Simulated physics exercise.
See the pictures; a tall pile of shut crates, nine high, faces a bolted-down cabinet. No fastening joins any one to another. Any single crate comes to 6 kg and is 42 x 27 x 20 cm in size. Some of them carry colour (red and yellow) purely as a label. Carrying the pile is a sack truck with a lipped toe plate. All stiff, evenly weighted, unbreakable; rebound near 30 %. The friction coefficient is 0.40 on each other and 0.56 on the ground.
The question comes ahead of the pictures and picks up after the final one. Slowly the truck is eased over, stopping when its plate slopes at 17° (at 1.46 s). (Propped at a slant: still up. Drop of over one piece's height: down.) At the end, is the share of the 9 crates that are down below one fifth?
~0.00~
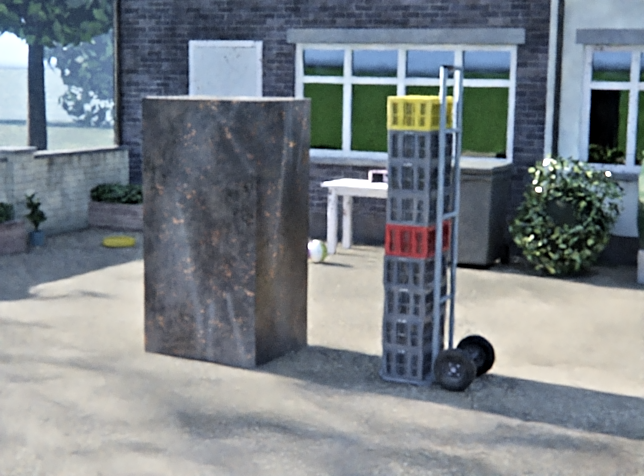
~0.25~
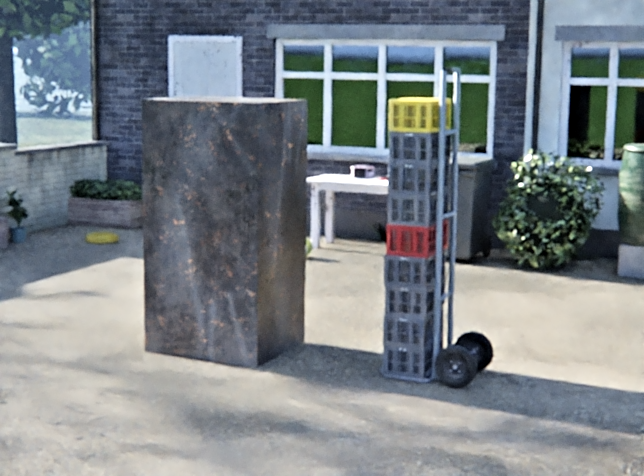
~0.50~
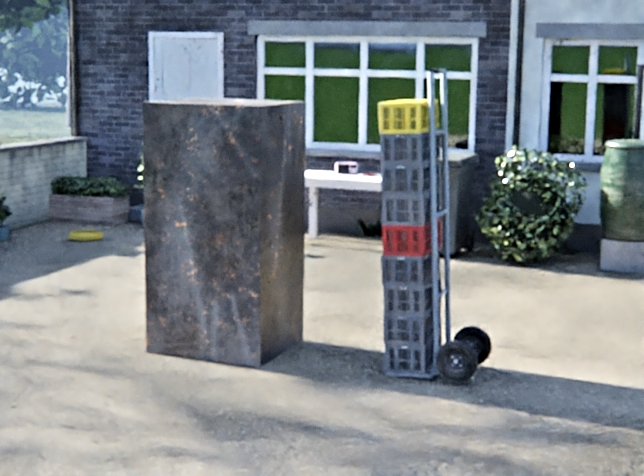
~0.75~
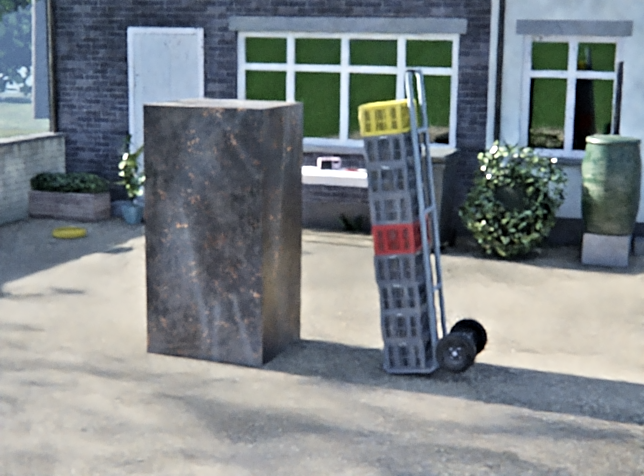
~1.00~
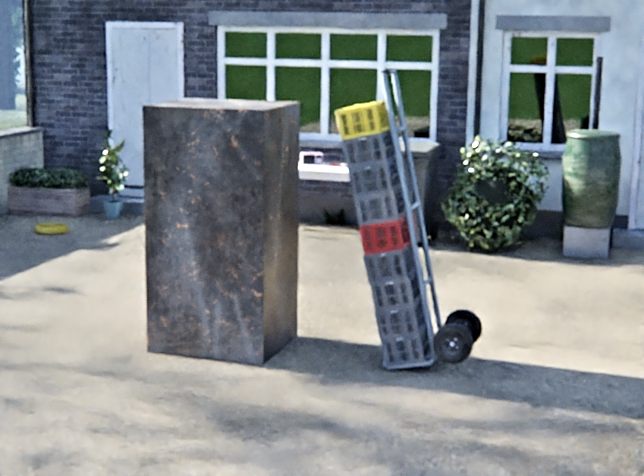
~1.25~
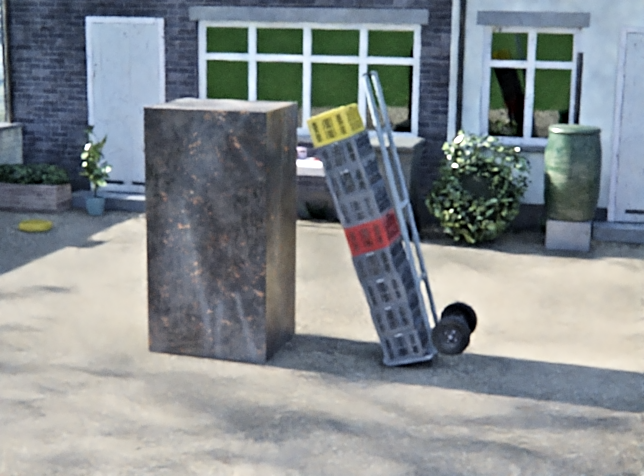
Yes, it is below a fifth.
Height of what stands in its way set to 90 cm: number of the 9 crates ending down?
5.
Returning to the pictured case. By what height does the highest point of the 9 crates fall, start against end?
Lower by close to 5 cm.
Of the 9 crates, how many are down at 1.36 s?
It's 0 by that point.
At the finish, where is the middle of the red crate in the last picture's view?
About pixel (343, 240).
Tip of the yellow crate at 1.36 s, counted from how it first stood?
My estimate is close to 25°.
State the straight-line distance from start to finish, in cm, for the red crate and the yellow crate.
For red it's 50 cm, and for yellow it's 80 cm.
By 1.31 s, none of the 9 crates down, 9 disturbed; yellow crate tilted 23°, 7 cm lower; red crate tilted 23°.
By 1.36 s, none of the 9 crates down, 9 disturbed; red crate tilted 25°; yellow crate tilted 25°, 9 cm lower.
By 1.46 s, none of the 9 crates down, 9 disturbed; red crate tilted 31°; yellow crate tilted 30°, 12 cm lower.
By 1.60 s, none of the 9 crates down, 9 disturbed; red crate tilted 35°, 6 cm lower; yellow crate tilted 28°, 10 cm lower.
When it is over (2.5 s), none of the 9 crates down, 9 disturbed; red crate tilted 35°, 8 cm lower; yellow crate tilted 30°, 10 cm lower. That is 0 per cent. In pixels of the last frame, middles, red crate near (343, 240), yellow crate near (305, 131).
